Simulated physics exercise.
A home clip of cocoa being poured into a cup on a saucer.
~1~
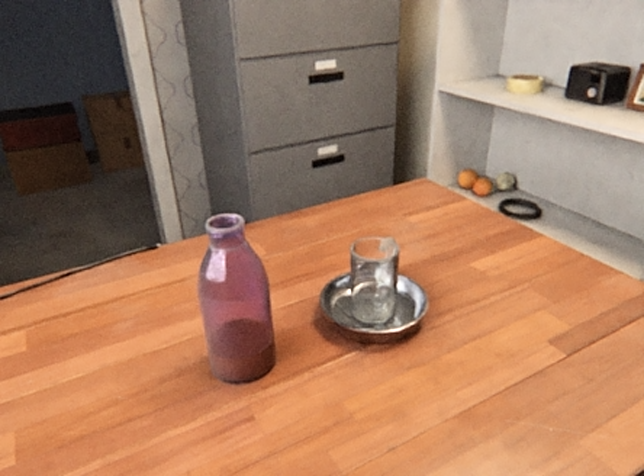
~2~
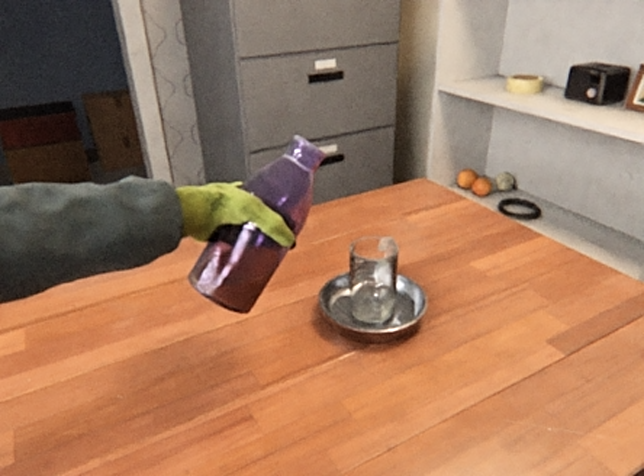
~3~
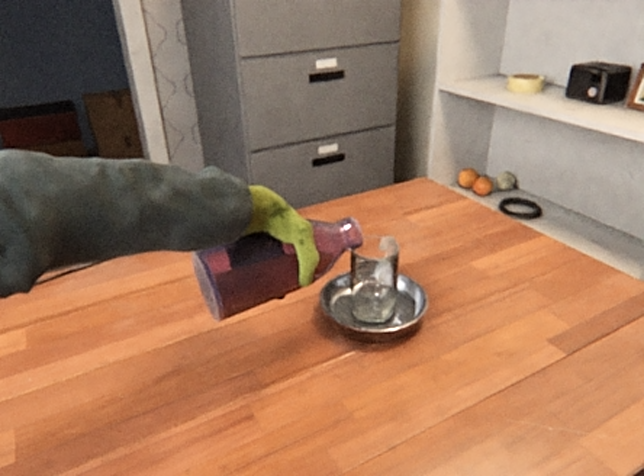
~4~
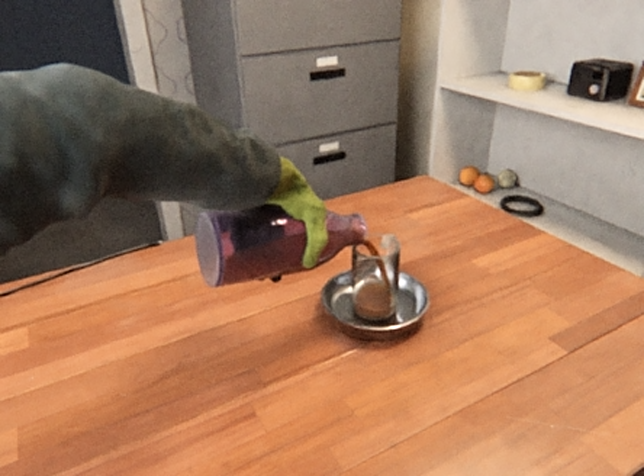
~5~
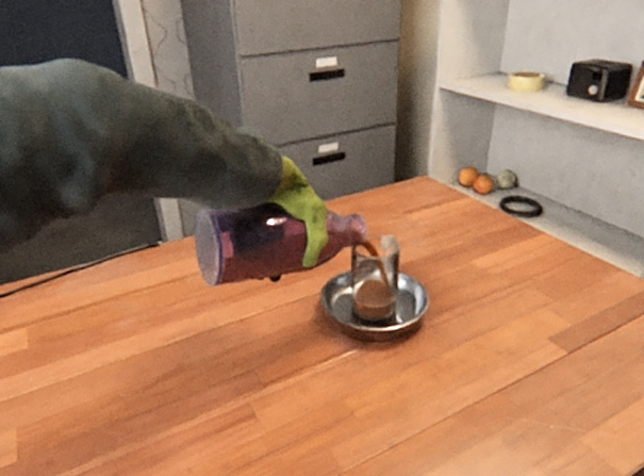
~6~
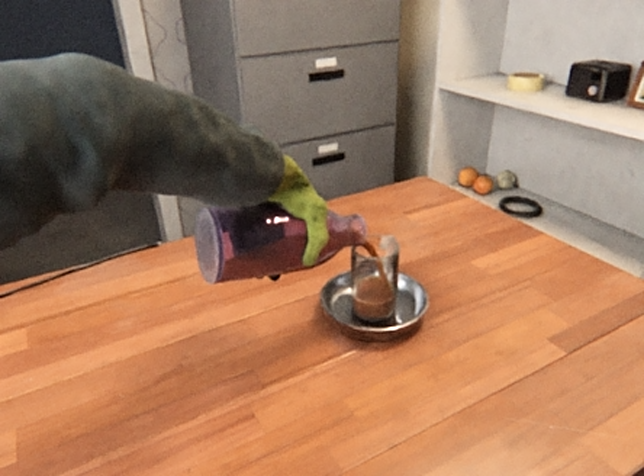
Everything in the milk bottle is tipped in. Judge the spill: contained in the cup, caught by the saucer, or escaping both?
I think the cup is going to be big enough on its own.
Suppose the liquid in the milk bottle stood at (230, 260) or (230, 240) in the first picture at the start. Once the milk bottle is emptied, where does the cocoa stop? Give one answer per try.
In turn: Floods the top, past the saucer.
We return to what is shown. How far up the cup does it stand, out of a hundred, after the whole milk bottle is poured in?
I make it 60 per cent.
Soon after, the cup is about half full; the saucer is dry.
Later, the cup is about two thirds full; the saucer is dry.
In the end, the cup is about two thirds full; the saucer is dry.
